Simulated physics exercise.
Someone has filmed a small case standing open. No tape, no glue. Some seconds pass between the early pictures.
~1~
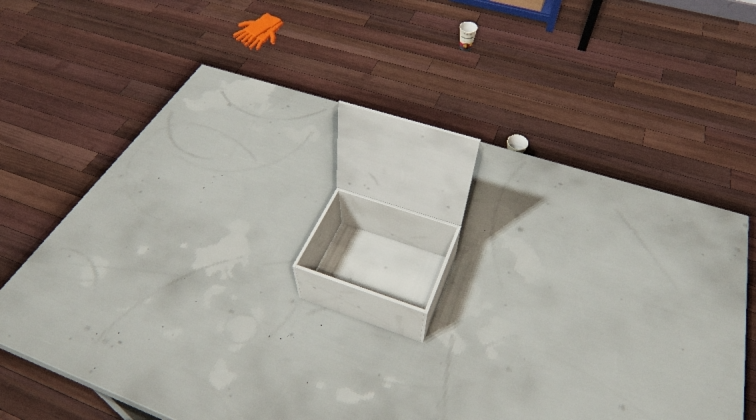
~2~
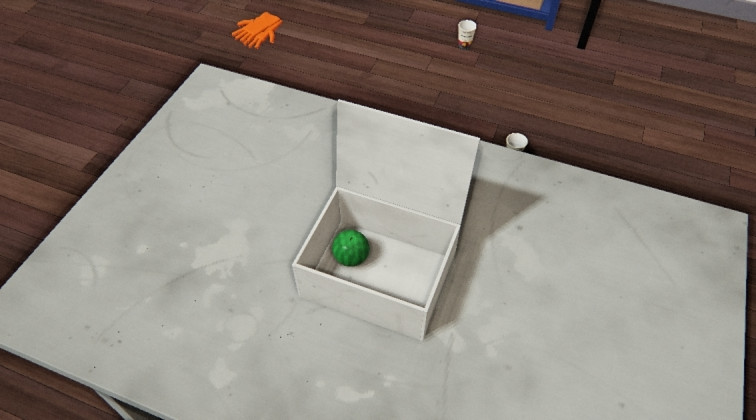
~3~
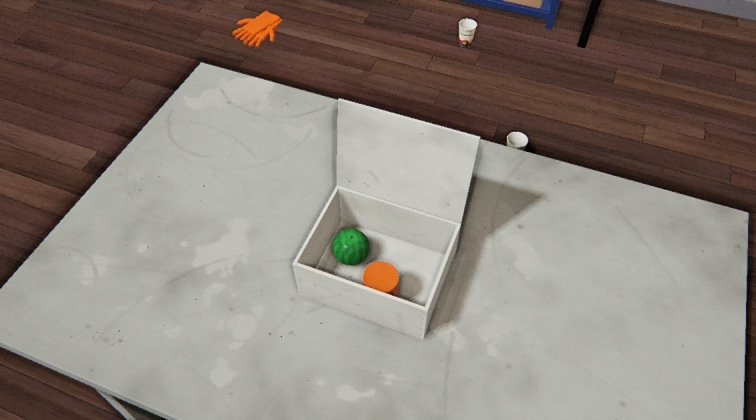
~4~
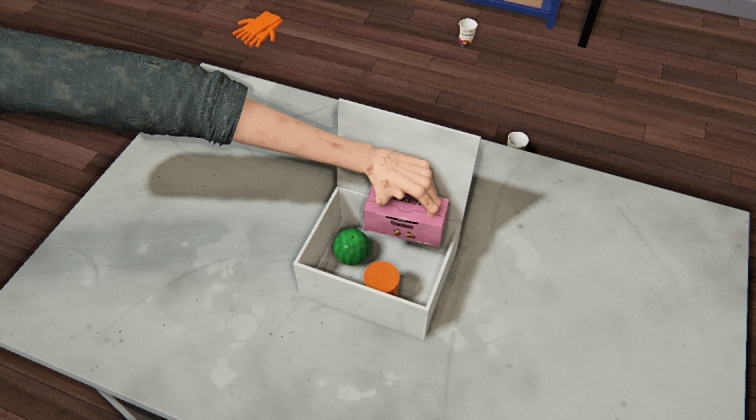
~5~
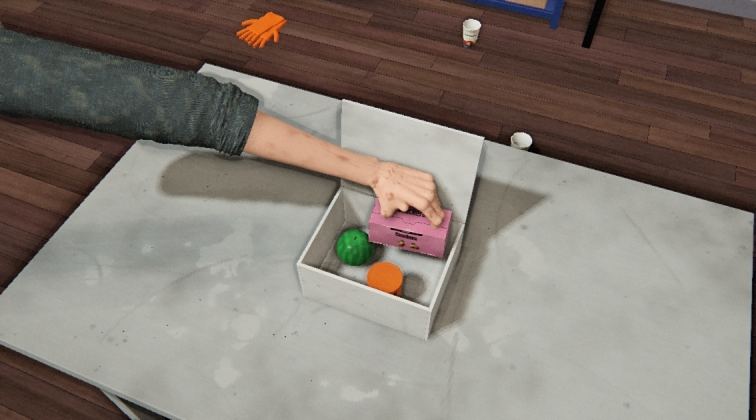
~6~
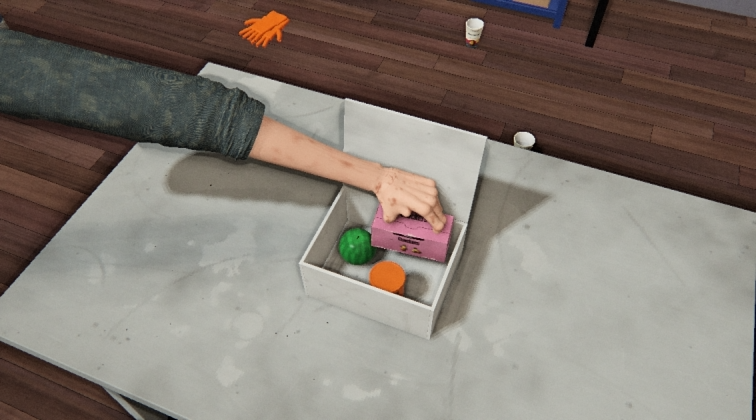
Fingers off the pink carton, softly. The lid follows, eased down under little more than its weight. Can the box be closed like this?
Outcome: The lid closes.
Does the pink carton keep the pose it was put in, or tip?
The pink carton keeps its pose.
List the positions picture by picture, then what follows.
The last thing is not in view yet, in the first picture.
The last thing is not in view yet; green apple (351, 248), in the second picture.
The last thing is not in view yet; green apple (351, 247), in the third picture.
Still above its spot; pink carton (406, 215); green apple (352, 247), in the fourth picture.
Still above its spot; pink carton (410, 227); green apple (355, 248), in the fifth picture.
In place under the hand; pink carton (412, 231); green apple (358, 247), in the sixth picture.
Then, 0.90 s after the last picture, lid starting down; pink carton slid a little near (413, 258); green apple rolled a little.
Then, 1.60 s after the last picture, lid 60° above the rim; pink carton slid a little near (413, 258); green apple rolled a little.
Then, 2.20 s after the last picture, lid 17° above the rim; pink carton slid a little near (413, 258); green apple rolled a little.
At rest, lid shut; moved from the start, pink carton; the other 2 in place. Seen from the same camera at the end, pink carton near (413, 258).
